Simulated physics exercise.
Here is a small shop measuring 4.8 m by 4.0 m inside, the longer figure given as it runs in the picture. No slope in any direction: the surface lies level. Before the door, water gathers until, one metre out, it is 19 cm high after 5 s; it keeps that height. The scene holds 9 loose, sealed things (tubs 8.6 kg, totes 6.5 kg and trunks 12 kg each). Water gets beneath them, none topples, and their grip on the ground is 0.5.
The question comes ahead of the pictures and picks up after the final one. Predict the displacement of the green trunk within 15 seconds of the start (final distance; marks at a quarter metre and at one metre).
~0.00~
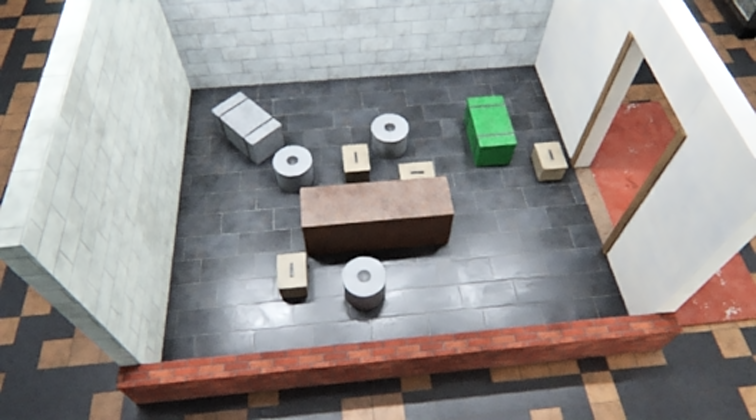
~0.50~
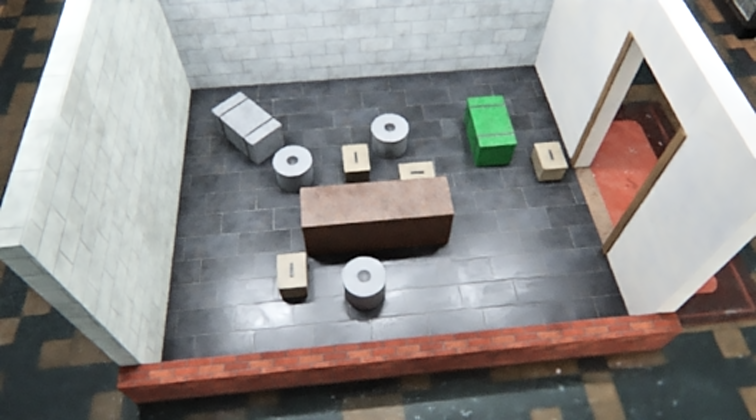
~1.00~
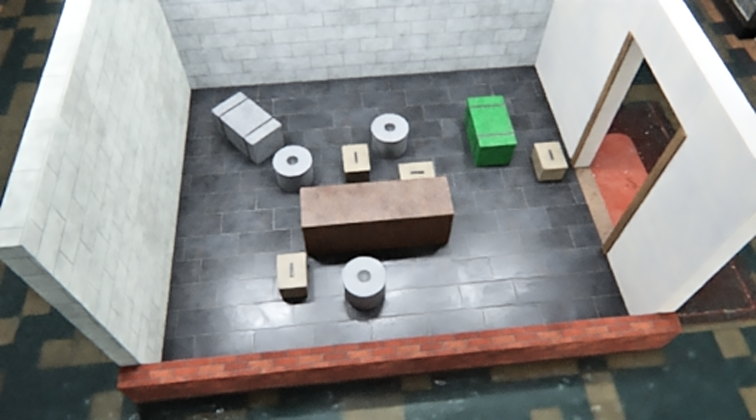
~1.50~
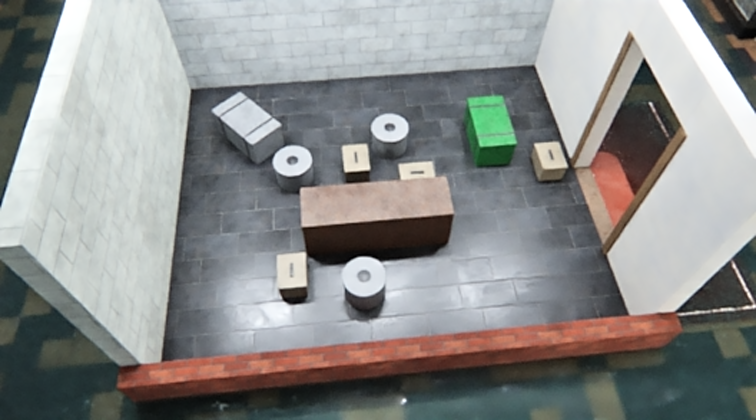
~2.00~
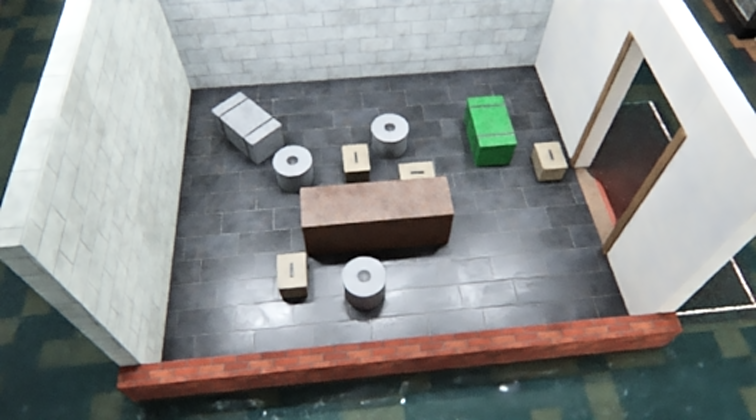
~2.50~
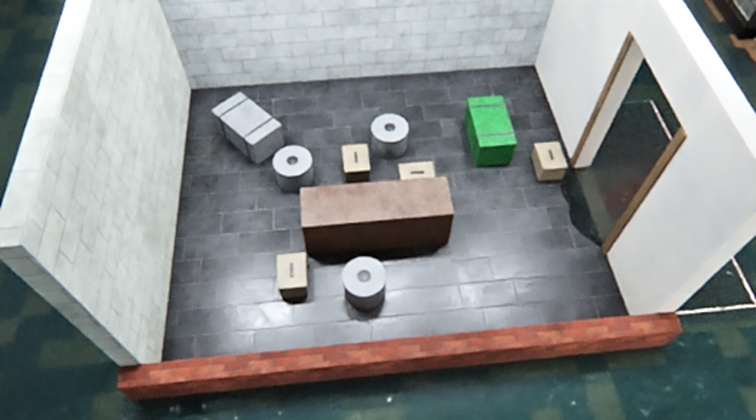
The green trunk: A small drift.
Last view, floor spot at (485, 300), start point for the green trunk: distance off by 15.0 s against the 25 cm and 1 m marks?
In that run it wanders far off.
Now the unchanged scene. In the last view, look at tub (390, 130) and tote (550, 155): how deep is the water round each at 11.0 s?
First roughly 5 cm, second roughly 4 cm.
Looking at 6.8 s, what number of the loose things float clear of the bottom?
Tally: 1 of them.
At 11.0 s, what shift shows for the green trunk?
I'd put it at around 60 cm.
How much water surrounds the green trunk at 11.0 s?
Somewhere close to 3 cm.
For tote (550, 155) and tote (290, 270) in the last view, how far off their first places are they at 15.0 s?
Shifts: 40 cm / 150 cm.
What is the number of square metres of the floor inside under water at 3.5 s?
Wet area: Approx. 1.5 m2.
After 3.5 s the green trunk is near (491, 120), 0.0 m from its start, aground; 0 afloat.
After 6.8 s the green trunk is near (491, 120), 0.0 m from its start, aground; 1 afloat.
After 11.0 s the green trunk is near (460, 94), 0.6 m from its start, aground; 5 afloat.
After 15.0 s the green trunk is near (465, 94), 0.5 m from its start, afloat; 8 afloat.
